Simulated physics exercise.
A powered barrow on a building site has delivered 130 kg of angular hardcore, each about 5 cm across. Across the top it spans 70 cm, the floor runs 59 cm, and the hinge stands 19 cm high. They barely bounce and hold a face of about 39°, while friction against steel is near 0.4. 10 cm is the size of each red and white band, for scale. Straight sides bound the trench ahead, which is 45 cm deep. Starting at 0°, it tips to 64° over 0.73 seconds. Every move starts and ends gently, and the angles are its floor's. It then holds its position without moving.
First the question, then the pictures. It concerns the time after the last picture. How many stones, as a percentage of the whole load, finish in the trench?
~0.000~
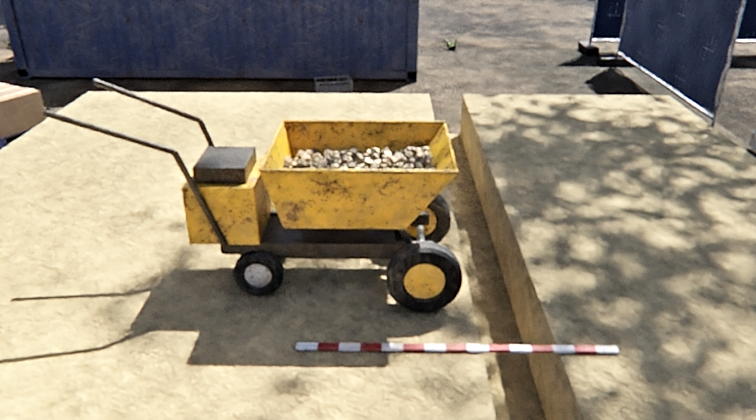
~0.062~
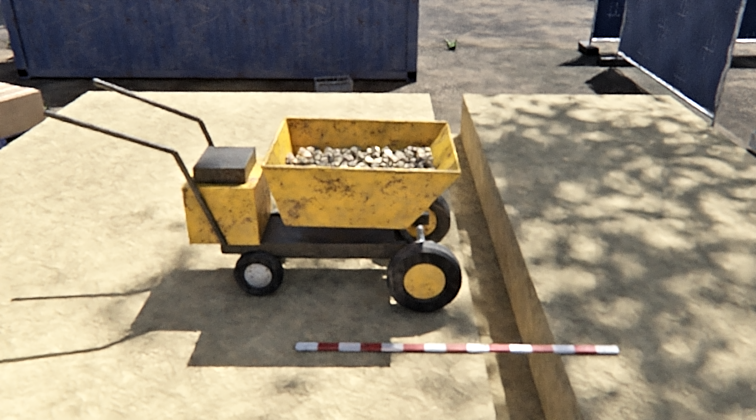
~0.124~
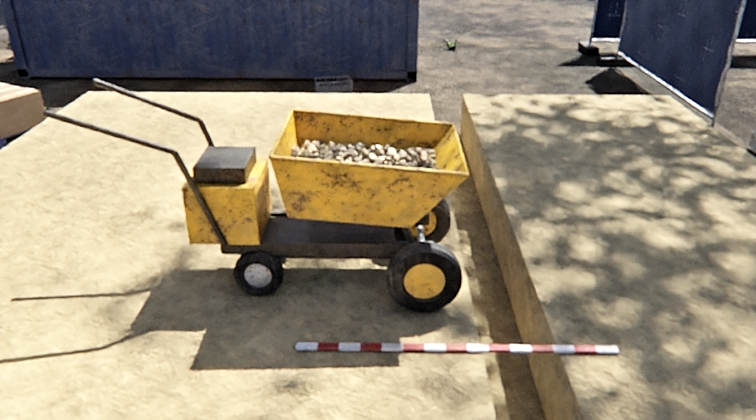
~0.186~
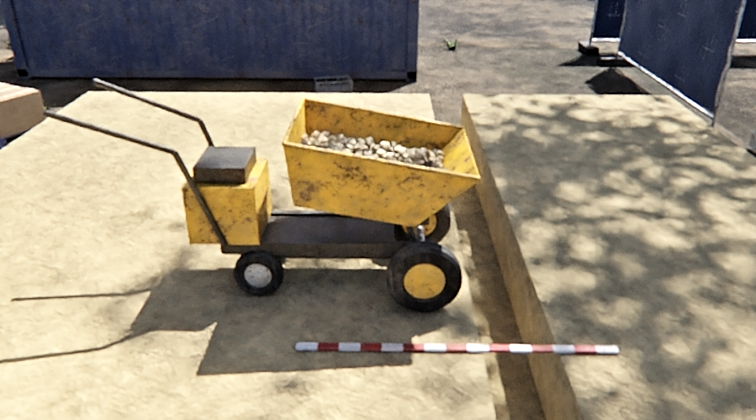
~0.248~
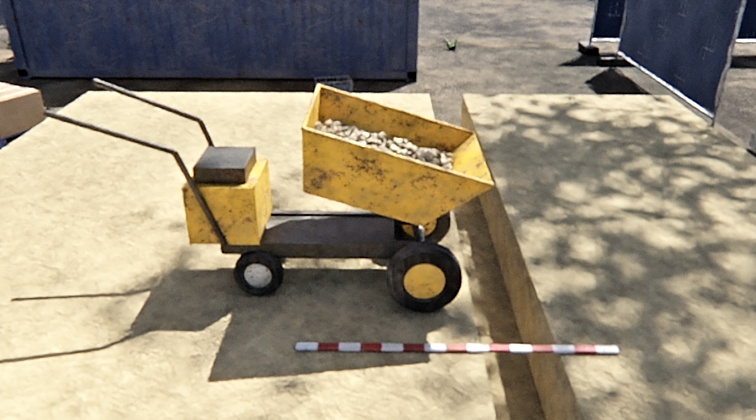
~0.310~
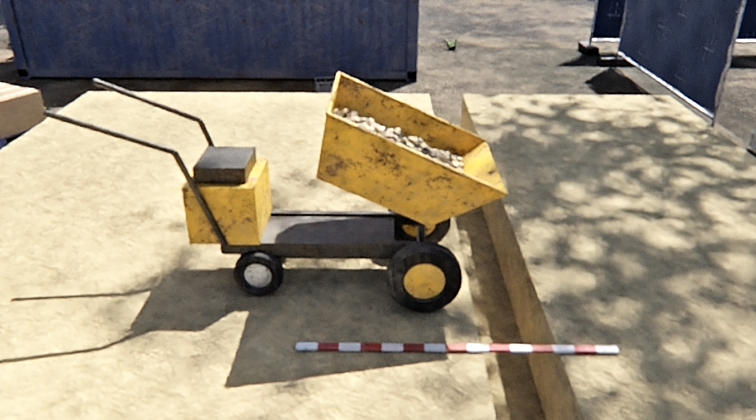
Roughly 4 per cent of the load ends up in the trench.
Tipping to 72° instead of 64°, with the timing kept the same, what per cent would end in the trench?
Around 15 per cent would finish in the trench.
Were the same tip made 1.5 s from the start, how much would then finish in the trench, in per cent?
Close to 5 percent, then.
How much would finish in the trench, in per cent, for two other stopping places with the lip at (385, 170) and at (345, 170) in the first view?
Result: Close to 35 then close to 40 per cent.
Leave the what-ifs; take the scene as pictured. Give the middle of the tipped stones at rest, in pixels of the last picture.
Look at roughly (581, 276).
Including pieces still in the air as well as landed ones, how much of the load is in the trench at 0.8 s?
I'd put it near 0 per cent.
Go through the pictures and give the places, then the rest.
In the first frame, the tray is at 0°, its lip at (457, 172); the top of the load is at (390, 157).
In the second frame, the tray is at 1°, its lip at (460, 173); the top of the load is at (369, 157); the stones move at 0.3 m/s on average.
In the third frame, the tray is at 5°, its lip at (468, 175); the top of the load is at (321, 153); the stones move at 0.7 m/s on average.
In the fourth frame, the tray is at 10°, its lip at (480, 179); the top of the load is at (320, 141); the stones move at 1.0 m/s on average.
The fifth frame shows lip at (493, 185), floor tilted 17°, highest stones at (330, 130); the stones move at 1.2 m/s on average.
The sixth frame shows lip at (507, 194), floor tilted 25°, highest stones at (344, 119); the stones move at 1.3 m/s on average.
After 0.6 s the floor is at 54°; 100 % in the tray; the foremost stones are at (503, 208).
After 0.8 s the floor is at 64°; 96 % in the tray, 4 % past the trench; the foremost stones are at (574, 254).
After 1.2 s the floor is at 64°; 64 % in the tray, 36 % past the trench; the foremost stones are at (671, 291).
After 3.1 s the floor is at 64°; 52 % in the tray, 4 % in the trench, 45 % past the trench; the foremost stones are at (743, 297).
